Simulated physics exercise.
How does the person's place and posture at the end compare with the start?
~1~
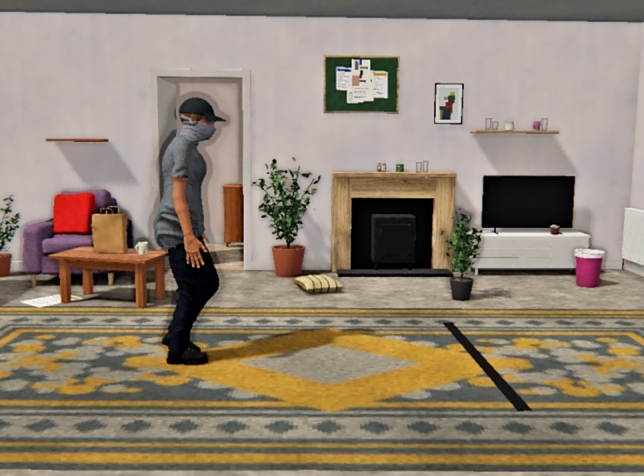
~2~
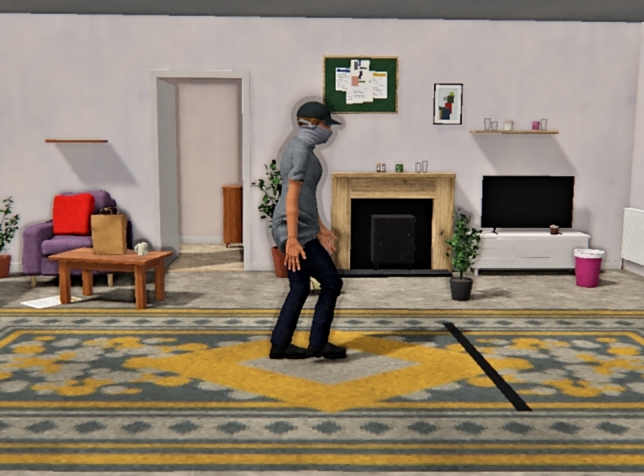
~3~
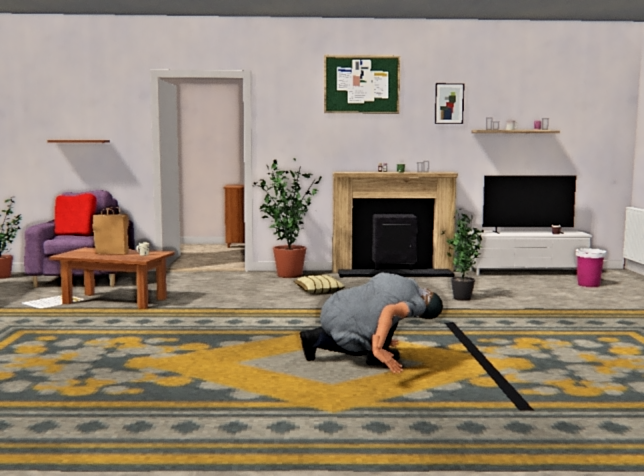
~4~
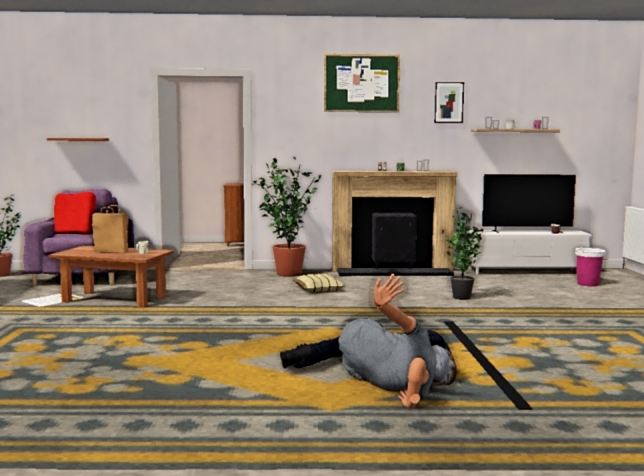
At the start the person is upright on the left part of the rug, in front of the doorway. By the end the person is farther right and down low on the rug, just to the left of the black strip.
